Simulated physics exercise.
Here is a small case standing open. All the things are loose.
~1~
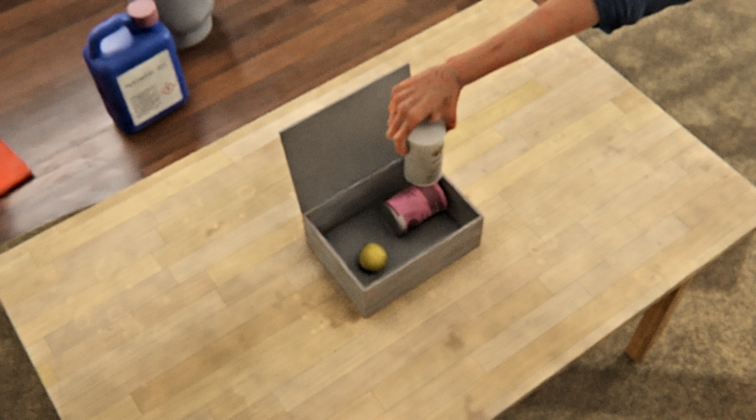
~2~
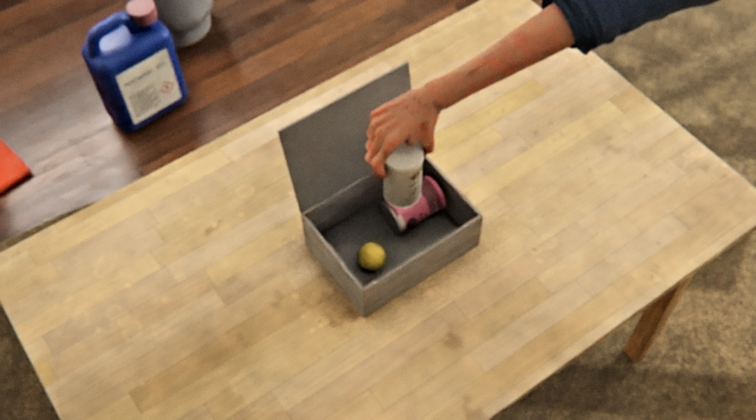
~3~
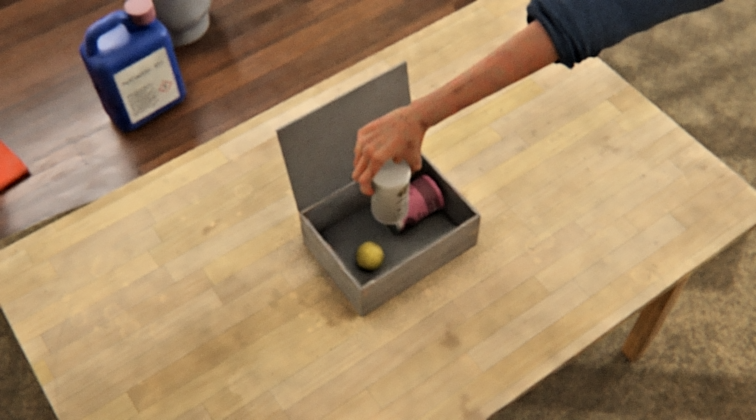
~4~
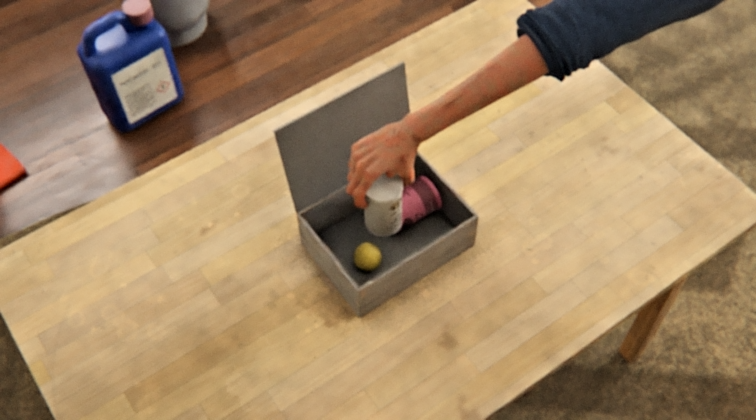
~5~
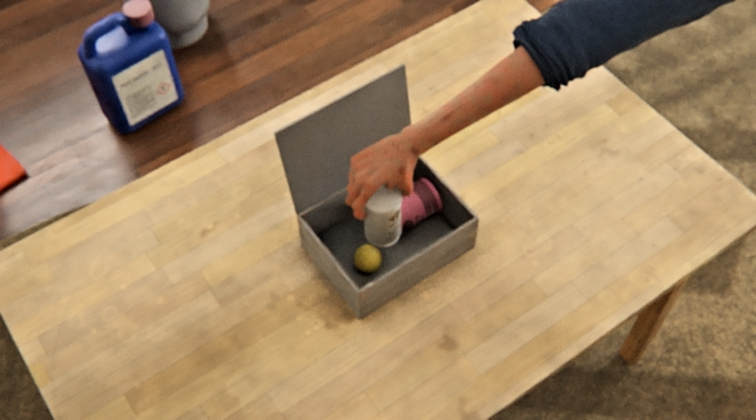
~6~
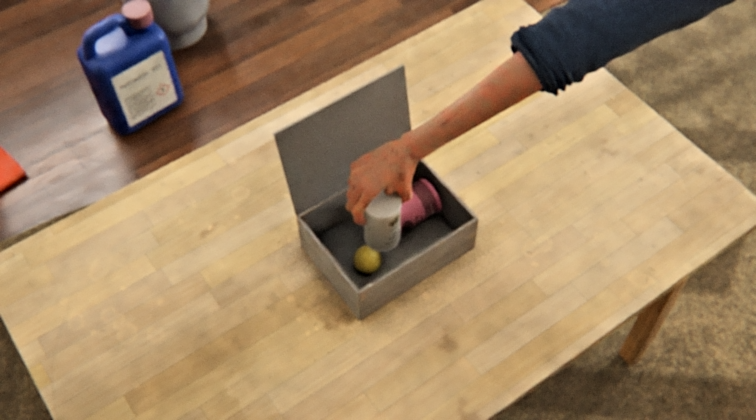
A hand lowers a white tin into an open grey case beside a yellow lemon.
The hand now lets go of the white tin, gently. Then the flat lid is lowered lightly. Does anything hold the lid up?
Outcome: The lid shuts flat.
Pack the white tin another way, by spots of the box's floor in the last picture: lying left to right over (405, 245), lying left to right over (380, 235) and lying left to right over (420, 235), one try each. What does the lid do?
First, it sits on the rim; second, it will not close; third, it sits on the rim.
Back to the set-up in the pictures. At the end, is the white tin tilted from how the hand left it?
It ends up tilted.
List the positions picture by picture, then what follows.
The first picture shows still above its spot; white tin (424, 151); yellow lemon (373, 258).
The second picture shows still above its spot; white tin (402, 174); yellow lemon (372, 257).
The third picture shows still above its spot; white tin (390, 190); yellow lemon (370, 256).
The fourth picture shows still above its spot; white tin (383, 203); yellow lemon (368, 257).
The fifth picture shows still above its spot; white tin (382, 214); yellow lemon (368, 259).
The sixth picture shows put in, still held; white tin (382, 219); yellow lemon (368, 260).
Then, 1.00 s later than the last frame, lid starting down; white tin on its side near (390, 253); yellow lemon moved about its own width; pink tin moved a little.
Then, 1.70 s later than the last frame, lid 46° above the rim; white tin on its side near (389, 252); yellow lemon moved about its own width; pink tin moved a little.
When it is over, lid shut; lying over in the box, white tin; moved from the start, yellow lemon; pink tin as before. End places, in pixels of the last picture, white tin near (389, 252).
